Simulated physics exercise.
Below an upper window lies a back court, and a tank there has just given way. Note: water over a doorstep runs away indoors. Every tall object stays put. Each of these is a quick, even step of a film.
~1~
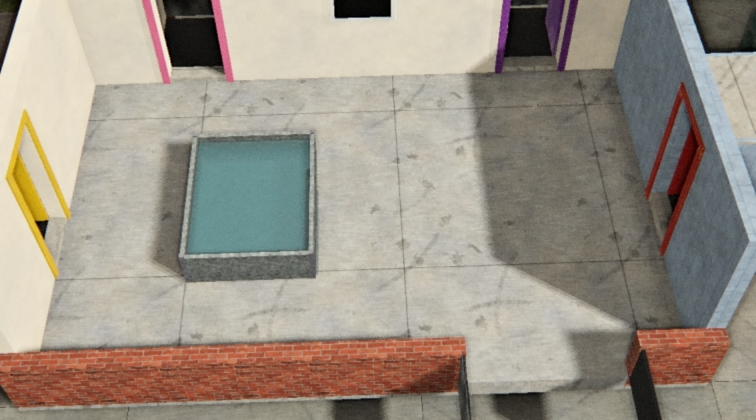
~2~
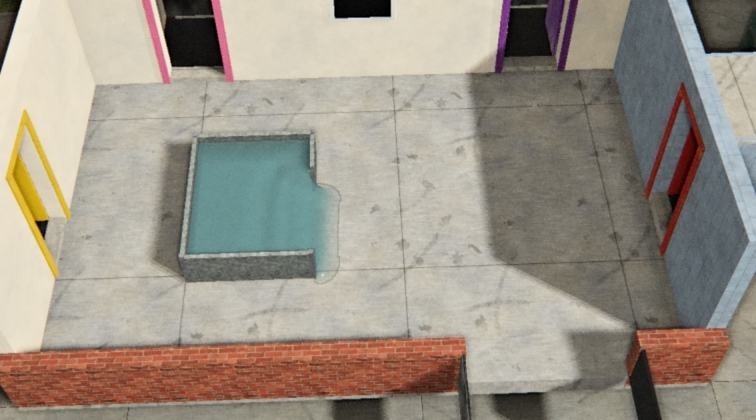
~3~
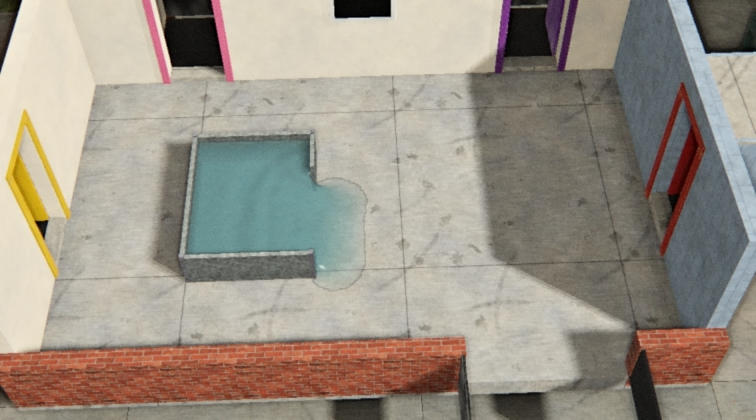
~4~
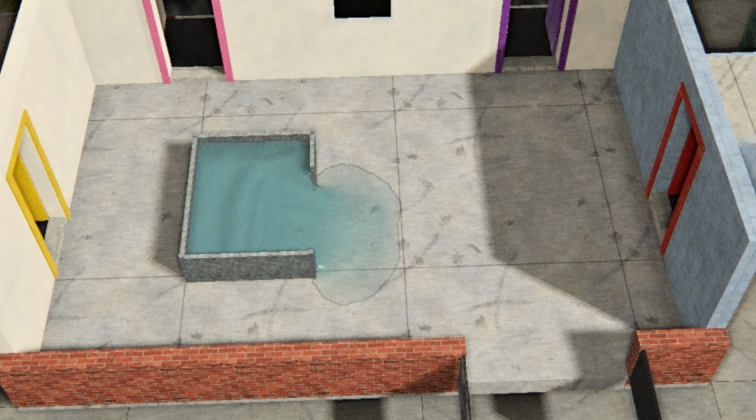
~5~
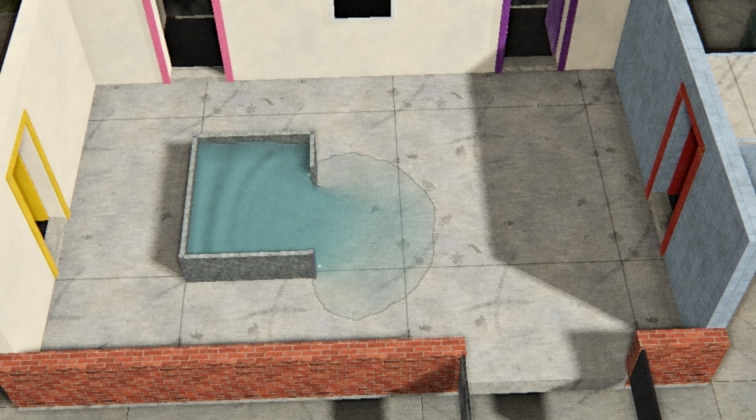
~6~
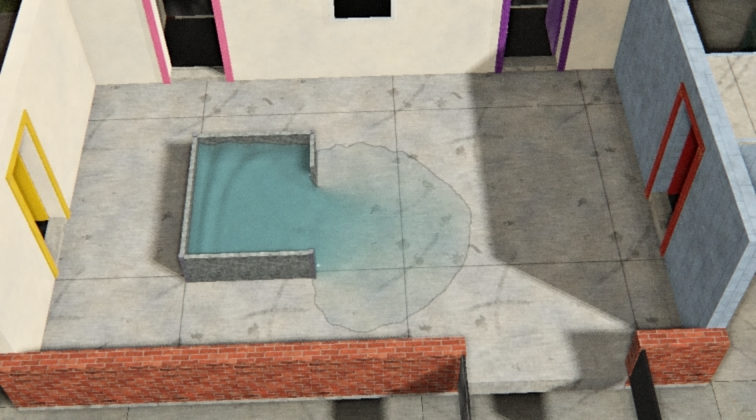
In a walled back court below an upper window, a raised tank of still, blue-green water opened on its right side, and the water poured out and spread rightward across the grey paving in a widening, rounded sheet.
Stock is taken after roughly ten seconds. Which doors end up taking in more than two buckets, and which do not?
Outcome: The red door will not top two buckets; the yellow door will not top two buckets; the pink door will not top two buckets; the purple door will not top two buckets.
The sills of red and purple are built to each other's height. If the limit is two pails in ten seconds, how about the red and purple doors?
Note: Red is swamped, purple stays safe.
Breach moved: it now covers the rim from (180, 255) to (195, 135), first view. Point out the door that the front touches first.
I'd name the one in yellow.
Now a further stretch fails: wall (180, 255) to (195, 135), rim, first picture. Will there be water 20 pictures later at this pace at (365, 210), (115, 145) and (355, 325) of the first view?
One by one: Unsoaked; waterlogged; unsoaked.
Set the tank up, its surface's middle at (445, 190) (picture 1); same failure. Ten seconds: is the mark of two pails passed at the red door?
Briefly, red crosses the line.
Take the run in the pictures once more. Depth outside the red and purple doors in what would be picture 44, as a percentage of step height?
First around 50 percent, second around 80 percent.
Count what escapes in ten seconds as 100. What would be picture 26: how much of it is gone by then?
Roughly 25 percent.
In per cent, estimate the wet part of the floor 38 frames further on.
About 50 per cent.
A moment on, water covers 25 % of the floor; the red door not reached, the yellow door not reached, the pink door not reached, the purple door not reached.
Next, water covers 45 % of the floor; the red door wet at the sill, nothing in, the yellow door not reached, the pink door not reached, the purple door not reached.
Then, water covers 50 % of the floor; the red door under two buckets in, the yellow door not reached, the pink door not reached, the purple door wet at the sill, nothing in.
Later, water covers 50 % of the floor; the red door under two buckets in, the yellow door not reached, the pink door not reached, the purple door wet at the sill, nothing in.
In the end, water covers 70 % of the floor; the red door under two buckets in, the yellow door not reached, the pink door wet at the sill, nothing in, the purple door wet at the sill, nothing in.
